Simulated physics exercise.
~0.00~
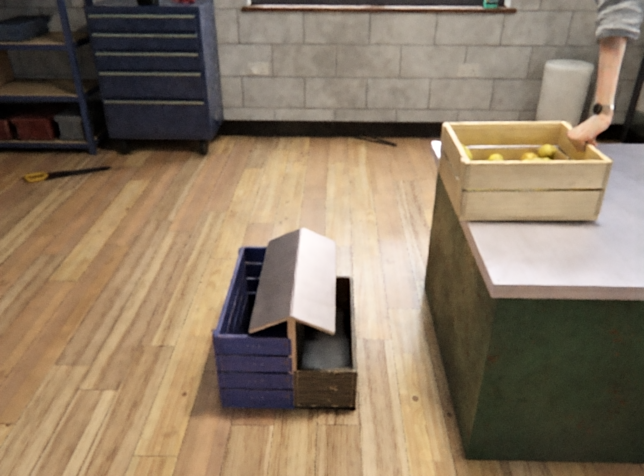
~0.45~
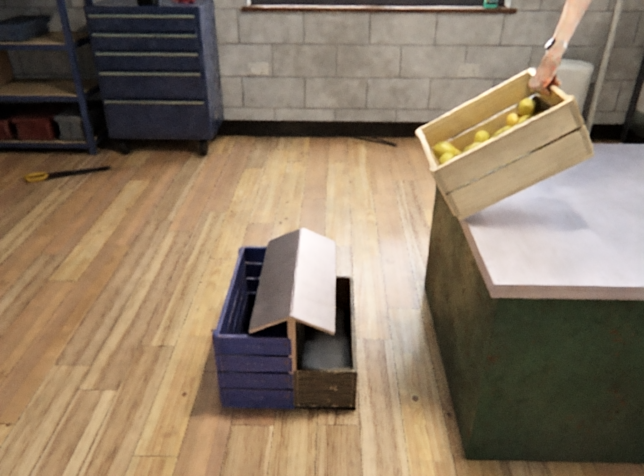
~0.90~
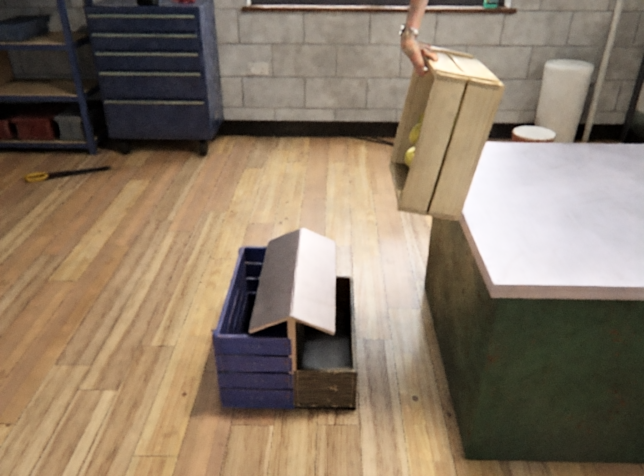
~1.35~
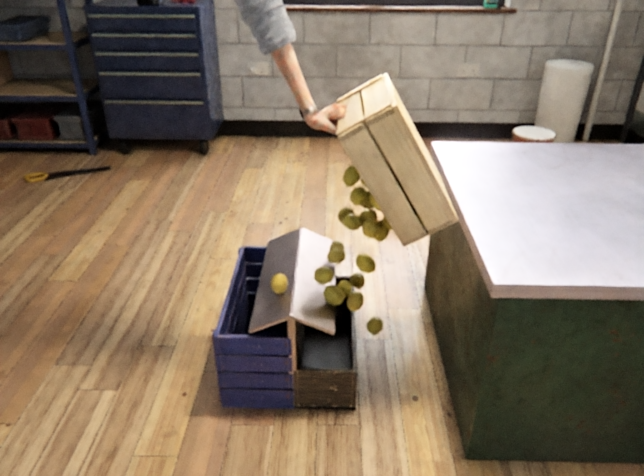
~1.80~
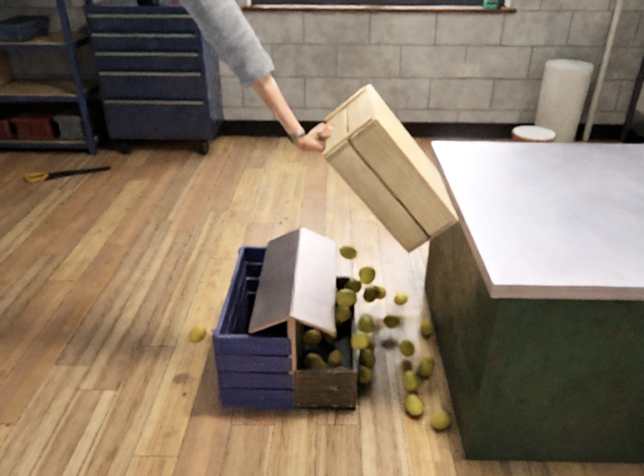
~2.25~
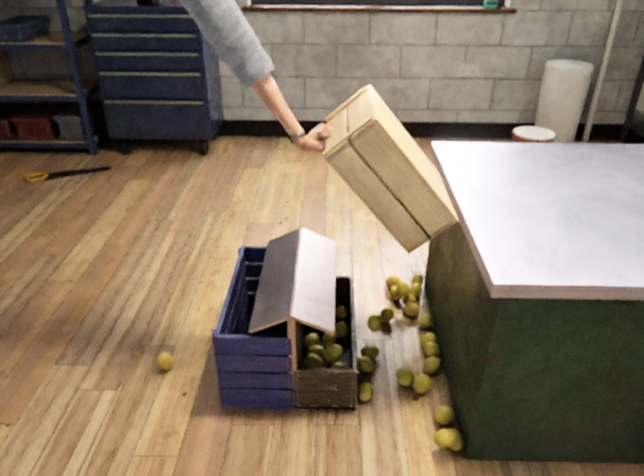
On a workshop floor, lemons tumbling from a hand-tipped wooden tote, some landing in a black box, many scattering beside the bench.
